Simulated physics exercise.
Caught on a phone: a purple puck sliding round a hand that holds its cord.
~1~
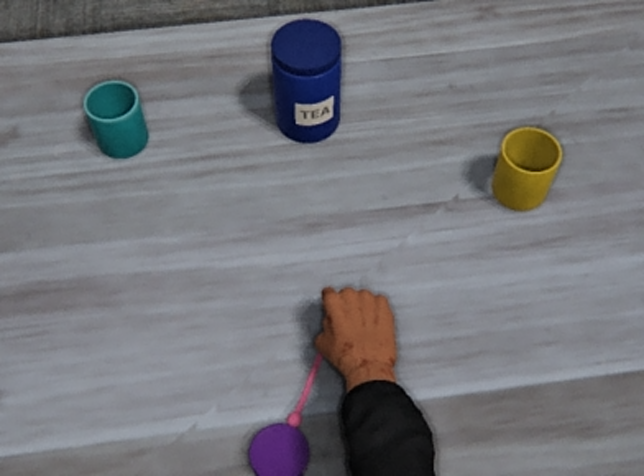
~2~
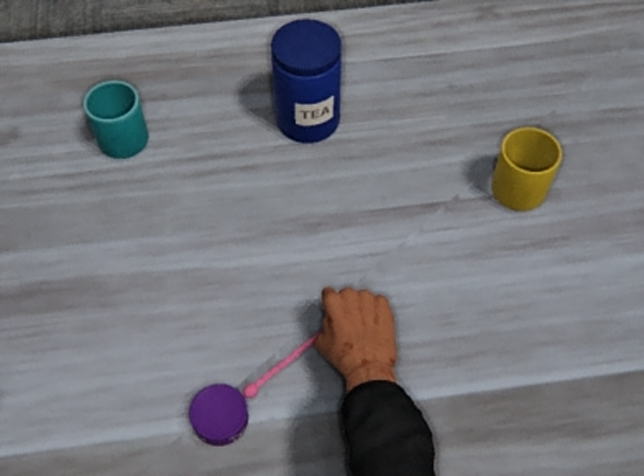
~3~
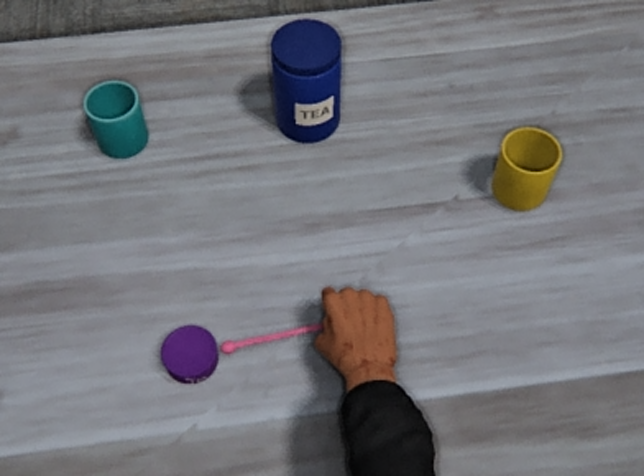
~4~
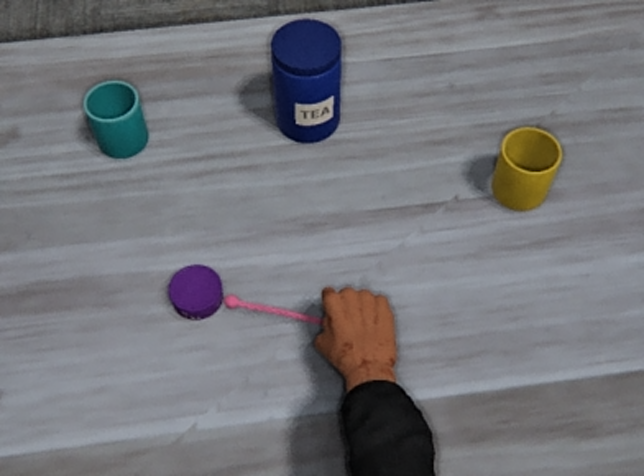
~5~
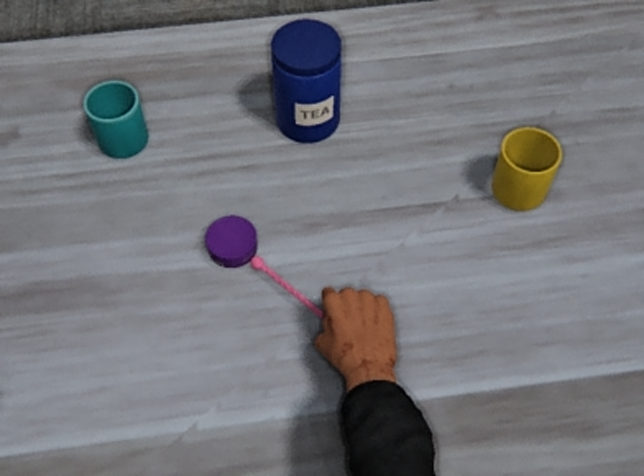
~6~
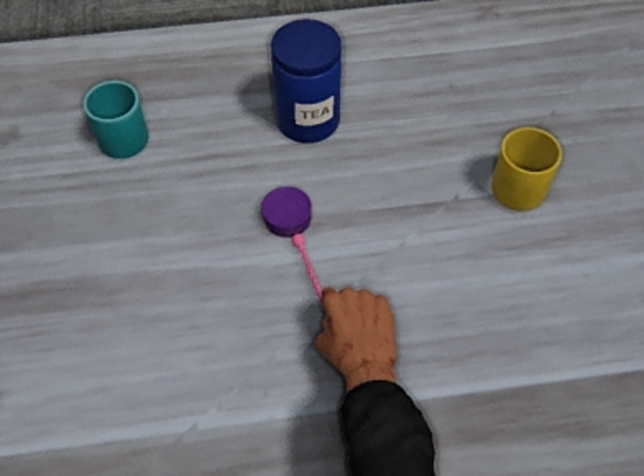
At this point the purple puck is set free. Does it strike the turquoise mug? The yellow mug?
The turquoise mug stays untouched; the yellow mug gets hit.
Then, 0.08 s past the final frame, puck near (409, 193).
Then, 0.20 s past the final frame, puck near (479, 170); yellow mug pushed aside.
When it is over, puck near (484, 161); yellow mug pushed aside. The turquoise mug remains clear and the yellow mug takes the knock.
